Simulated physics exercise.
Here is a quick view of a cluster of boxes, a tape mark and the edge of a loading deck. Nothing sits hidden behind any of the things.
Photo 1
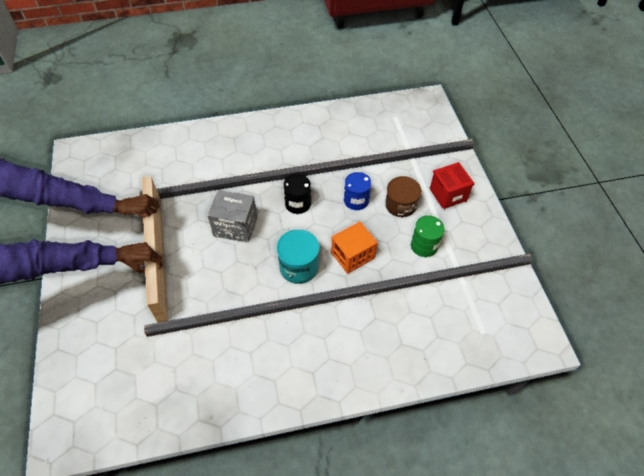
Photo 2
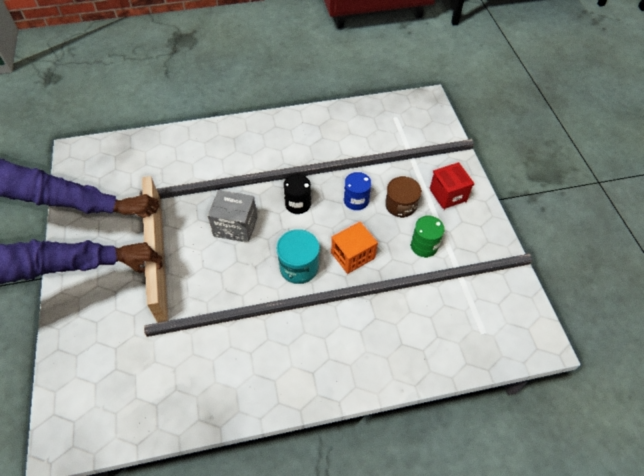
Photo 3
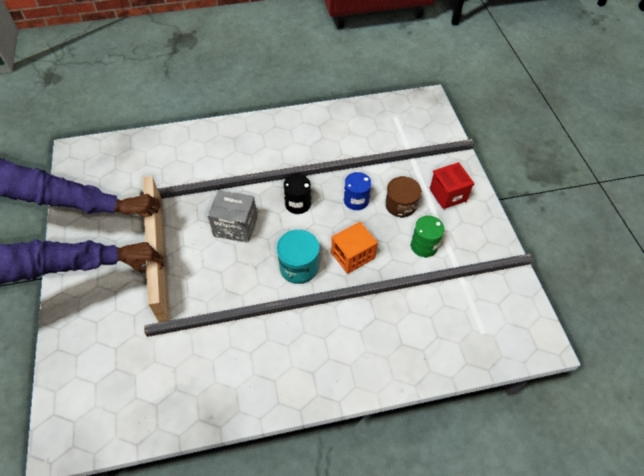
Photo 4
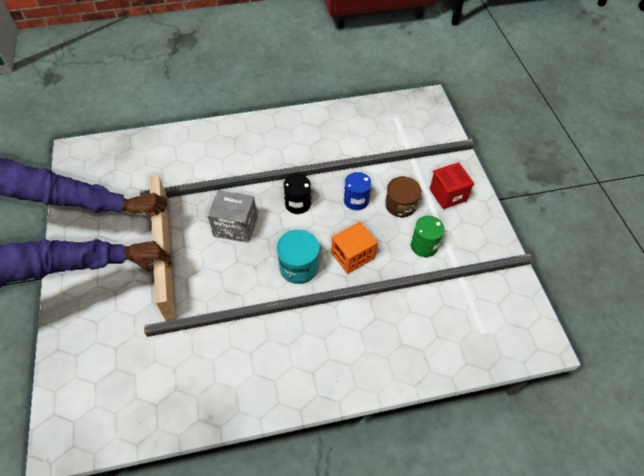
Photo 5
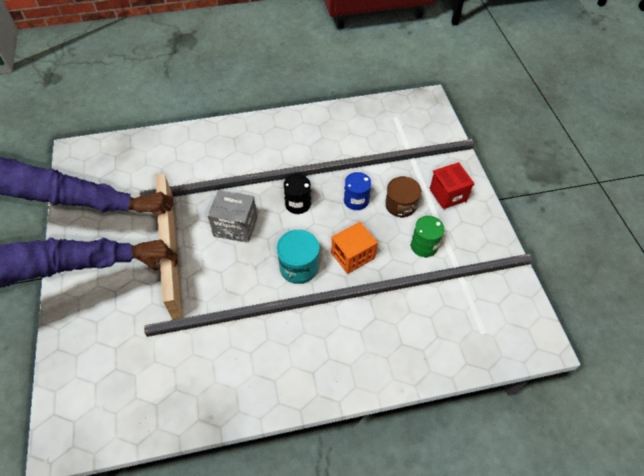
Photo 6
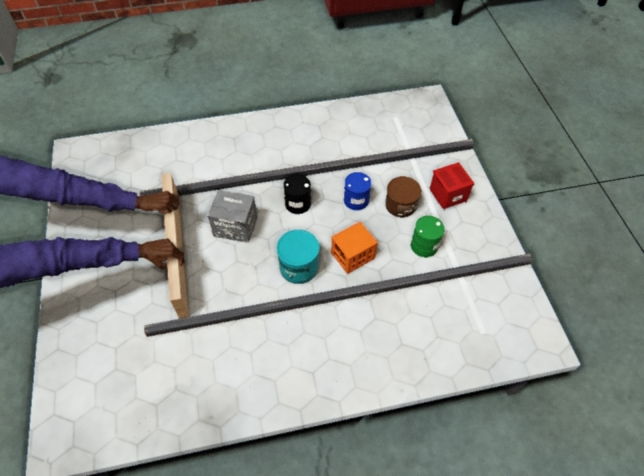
The clip opens on a pale tiled board where two purple-sleeved arms hold a wooden plank upright between two dark rails, left of a group of colourful boxes and cylinders. After a brief stillness, the hands push the plank slightly rightward toward the gray box, while the objects stay still.
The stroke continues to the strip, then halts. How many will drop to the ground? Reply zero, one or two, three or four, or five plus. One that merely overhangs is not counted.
One or two.
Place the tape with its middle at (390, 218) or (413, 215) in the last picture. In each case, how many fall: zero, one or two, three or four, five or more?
For the first place I'd say none, and for the second no fall at all.
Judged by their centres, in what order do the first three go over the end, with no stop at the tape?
Sequence: Green canister, then red tote, then orange crate.
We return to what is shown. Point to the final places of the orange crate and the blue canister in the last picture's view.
You'll see the orange crate at (503, 227), with the blue canister at (471, 169).
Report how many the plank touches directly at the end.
In total, 3.
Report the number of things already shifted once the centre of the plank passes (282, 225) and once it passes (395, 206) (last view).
So 3, and at the other place 8.
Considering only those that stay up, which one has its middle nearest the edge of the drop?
That would be the red tote.
Early on, none off yet; red tote at rest near (451, 187); green canister at rest near (427, 237); brown pail at rest near (403, 197).
Finally, the number that fall off is one or two; lost, green canister.
